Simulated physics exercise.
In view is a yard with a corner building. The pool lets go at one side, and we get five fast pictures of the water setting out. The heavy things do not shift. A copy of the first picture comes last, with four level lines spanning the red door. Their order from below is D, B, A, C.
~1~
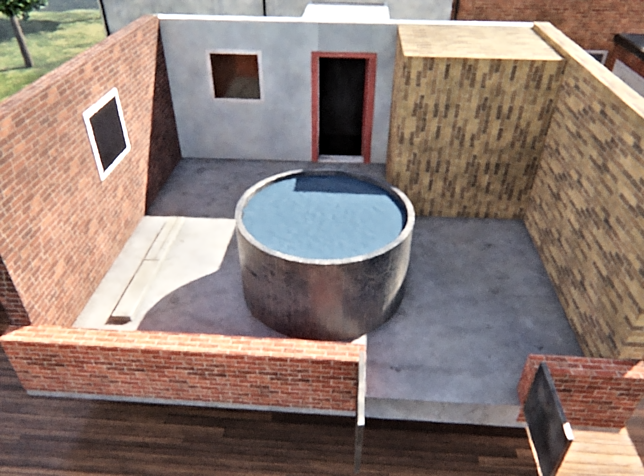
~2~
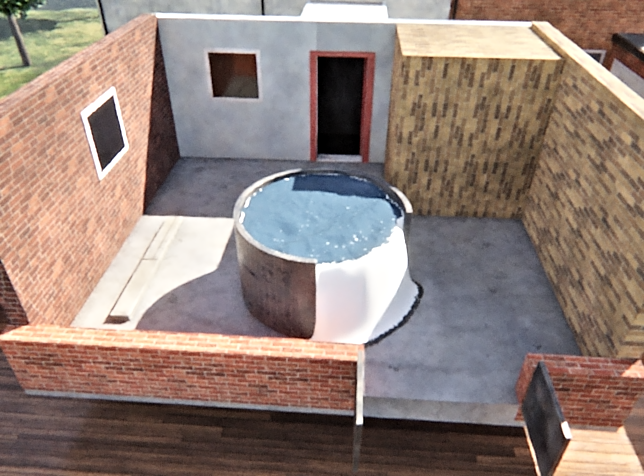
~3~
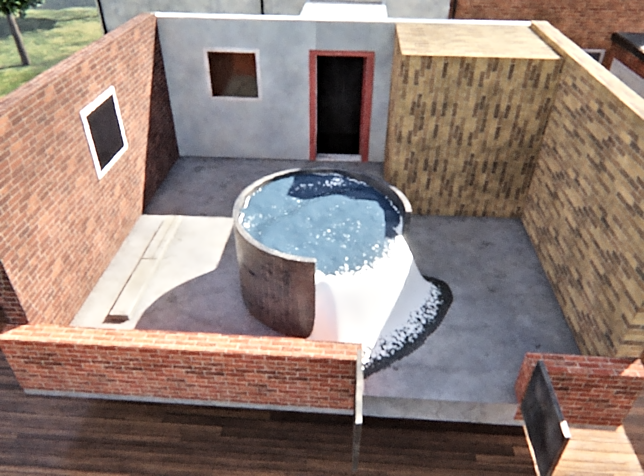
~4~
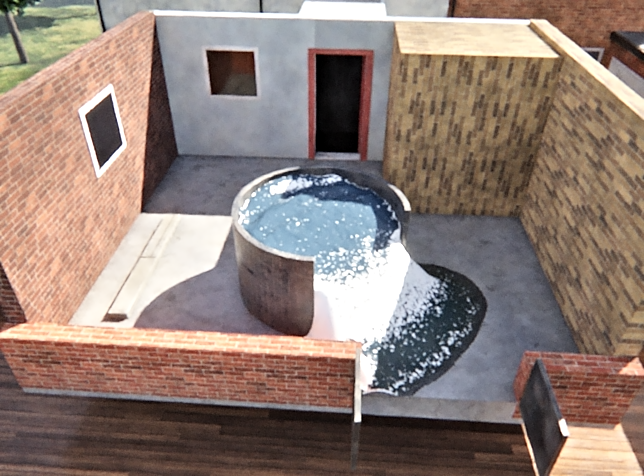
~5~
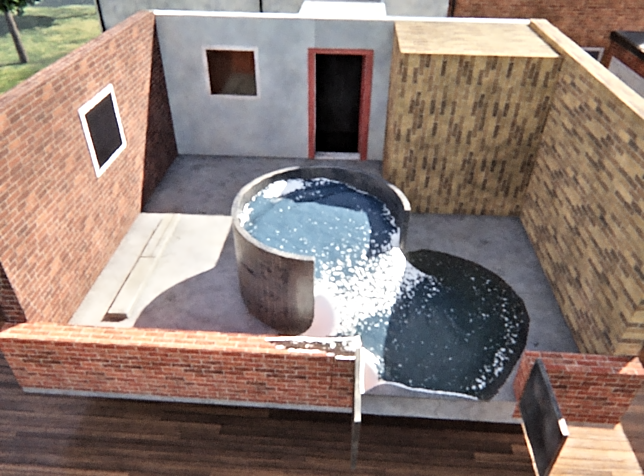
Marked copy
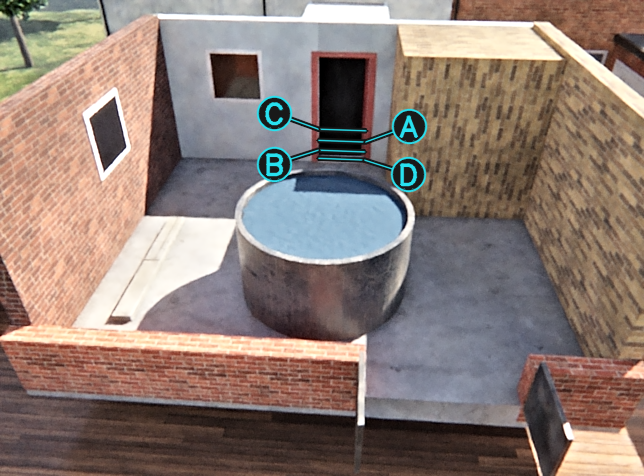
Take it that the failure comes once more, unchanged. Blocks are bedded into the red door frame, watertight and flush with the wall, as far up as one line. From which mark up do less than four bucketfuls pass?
Mark D just does it.
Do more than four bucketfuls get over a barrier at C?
No, not at all.
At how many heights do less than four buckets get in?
All four.
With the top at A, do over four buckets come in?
No, not at all.
On the marked copy, A at (341, 141); B at (341, 151); C at (342, 129); D at (341, 159); from the bottom up D, B, A, C.
For mark A, nothing gets over.
For mark B, nothing gets over.
For mark C, nothing gets over.
For mark D, nothing gets over.
